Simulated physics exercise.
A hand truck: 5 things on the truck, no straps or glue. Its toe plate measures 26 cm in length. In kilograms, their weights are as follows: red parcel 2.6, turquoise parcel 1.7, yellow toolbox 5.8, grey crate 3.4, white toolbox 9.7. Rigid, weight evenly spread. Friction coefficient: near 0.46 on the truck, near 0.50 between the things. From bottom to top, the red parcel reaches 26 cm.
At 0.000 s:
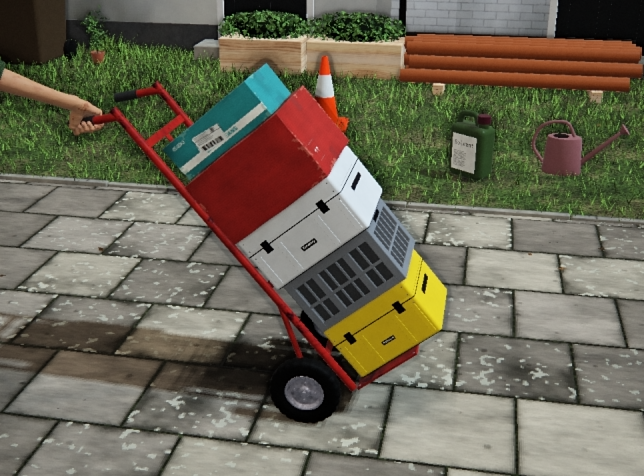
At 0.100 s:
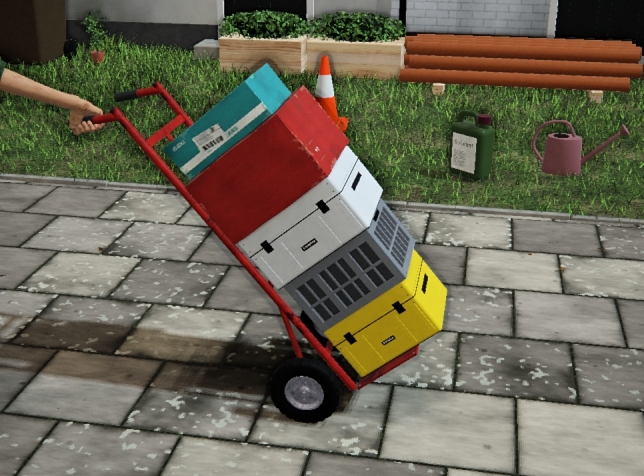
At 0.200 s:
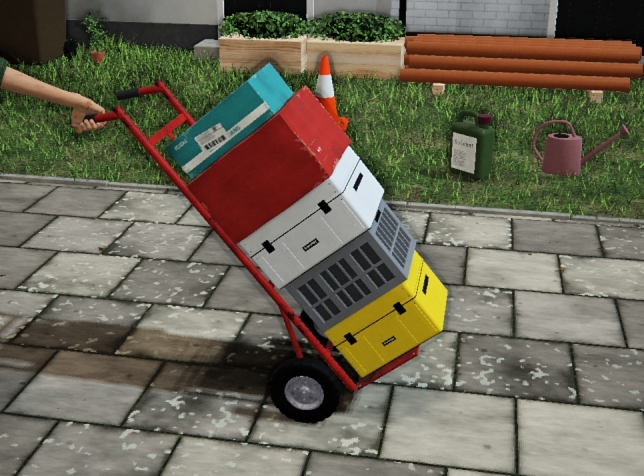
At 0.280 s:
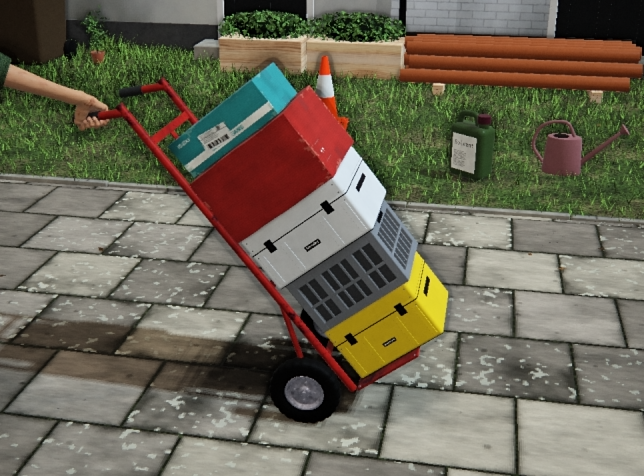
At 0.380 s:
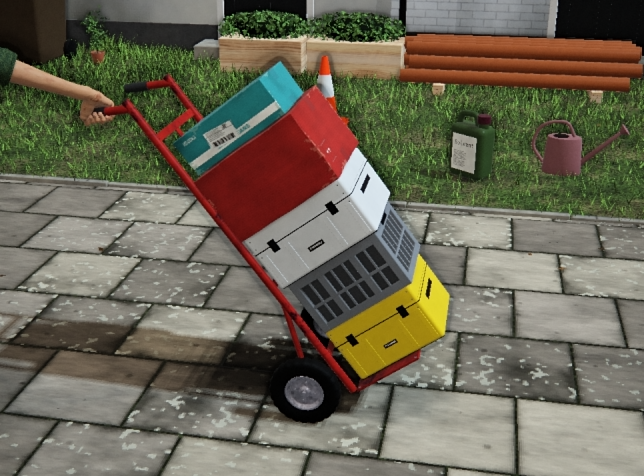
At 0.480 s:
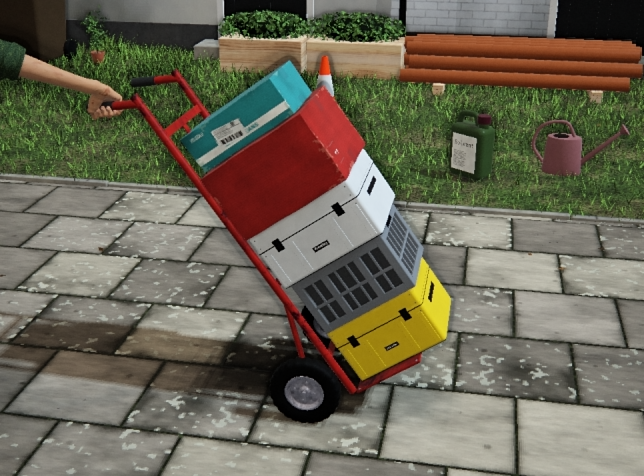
To begin with, a hand grips the handle of a red hand truck leaning back to the left on a paved path, stacked with five boxes and crates, and it barely moves. Then the hand and arm raise the handle slightly to the right, tilting the loaded truck a little more upright while its wheel stays in place.
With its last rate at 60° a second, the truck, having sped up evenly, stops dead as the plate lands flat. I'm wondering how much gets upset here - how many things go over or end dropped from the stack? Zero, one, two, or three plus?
Looks like nothing is lost.
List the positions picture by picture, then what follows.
In the first picture, 40° short of upright; red parcel (270, 163); turquoise parcel (228, 121).
In the second picture, 40° short of upright; white toolbox (313, 216); yellow toolbox (387, 311).
In the third picture, 39° short of upright; grey crate (352, 264); white toolbox (314, 216).
In the fourth picture, 39° short of upright; yellow toolbox (388, 313); grey crate (353, 264).
In the fifth picture, 37° short of upright; white toolbox (320, 217); yellow toolbox (389, 314).
In the sixth picture, 36° short of upright; red parcel (286, 161); turquoise parcel (248, 116).
By 1.48 s, truck upright; turquoise parcel rocked 5° off its seat near (441, 133); red parcel rocked 5° off its seat near (438, 191); white toolbox rocked 5° off its seat.
By 1.88 s, truck upright; turquoise parcel rocked 7° off its seat near (454, 134); red parcel rocked 7° off its seat near (449, 191); white toolbox rocked 7° off its seat.
When it is over (2.6 s), all 5 within 10 cm of the start. In the last view, red parcel near (419, 190), turquoise parcel near (416, 132).
